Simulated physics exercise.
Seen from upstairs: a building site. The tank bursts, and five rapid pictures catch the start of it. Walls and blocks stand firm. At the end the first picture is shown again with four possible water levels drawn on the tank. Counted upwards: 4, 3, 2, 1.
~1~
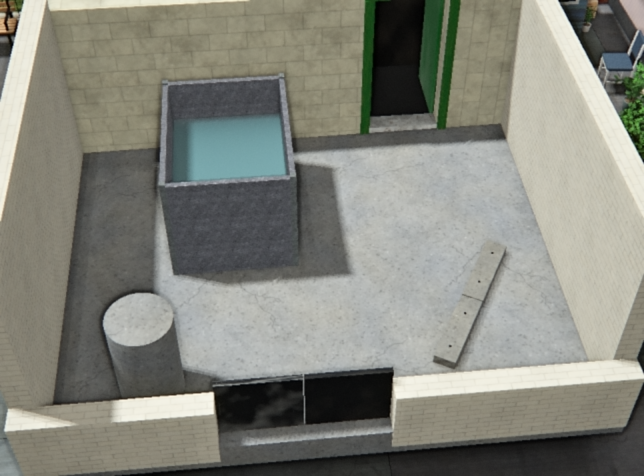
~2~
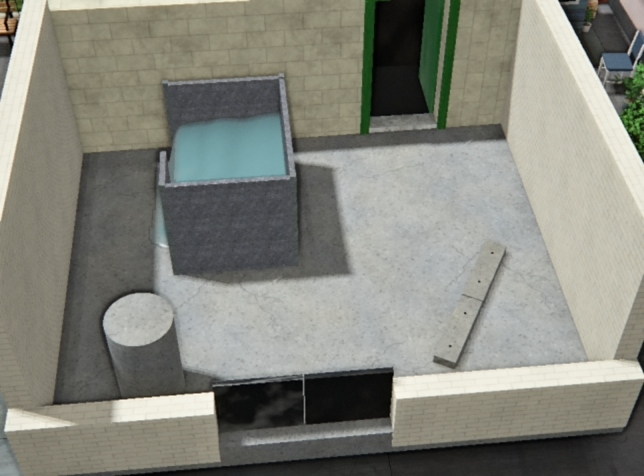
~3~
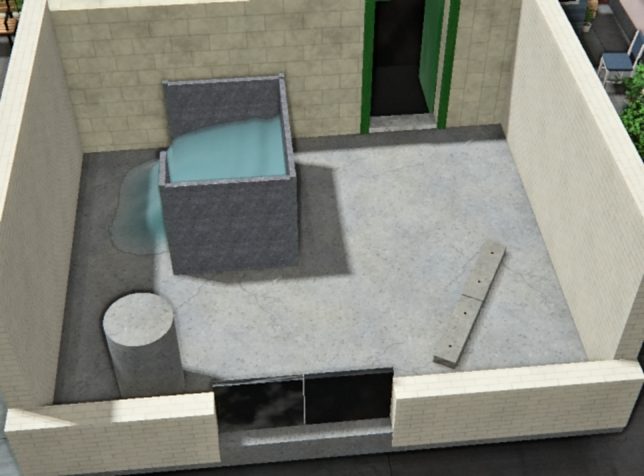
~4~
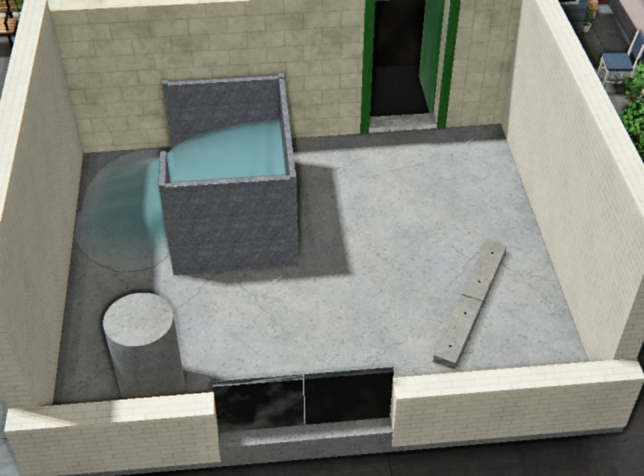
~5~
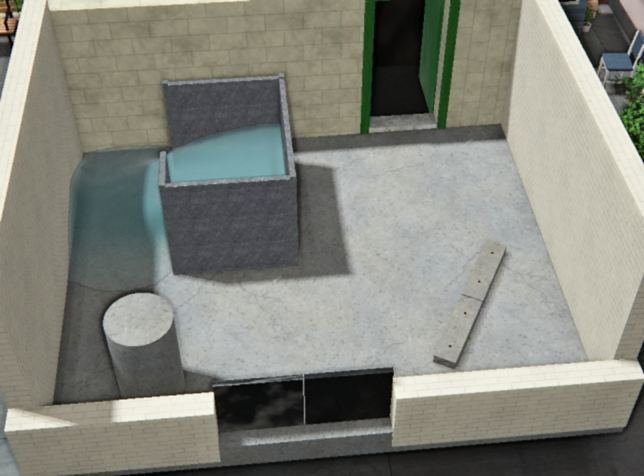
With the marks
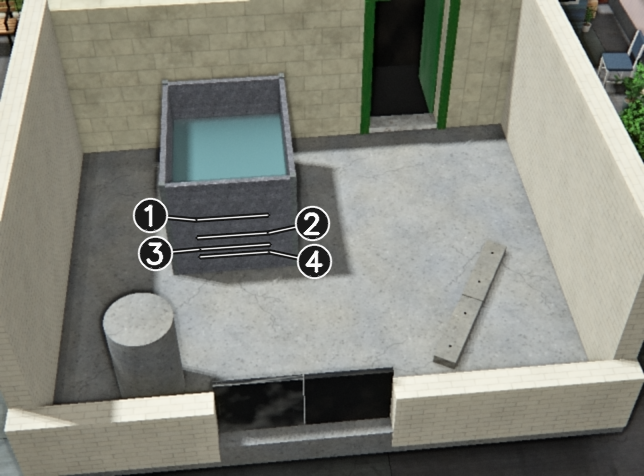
A grey tank lets out blue water on its left, which spreads across the floor.
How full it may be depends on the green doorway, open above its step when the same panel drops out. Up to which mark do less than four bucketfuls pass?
1 will do.
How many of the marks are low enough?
All four.
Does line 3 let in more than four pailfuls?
No, that is safe.
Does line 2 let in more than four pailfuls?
No.
On the marked copy, 1 at (231, 217); 2 at (233, 235); 3 at (234, 246); 4 at (235, 254); from the bottom up 4, 3, 2, 1.
Choosing 1, a splash gets over, under a bucket.
Choosing 2, nothing gets over.
Choosing 3, nothing gets over.
Choosing 4, nothing gets over.
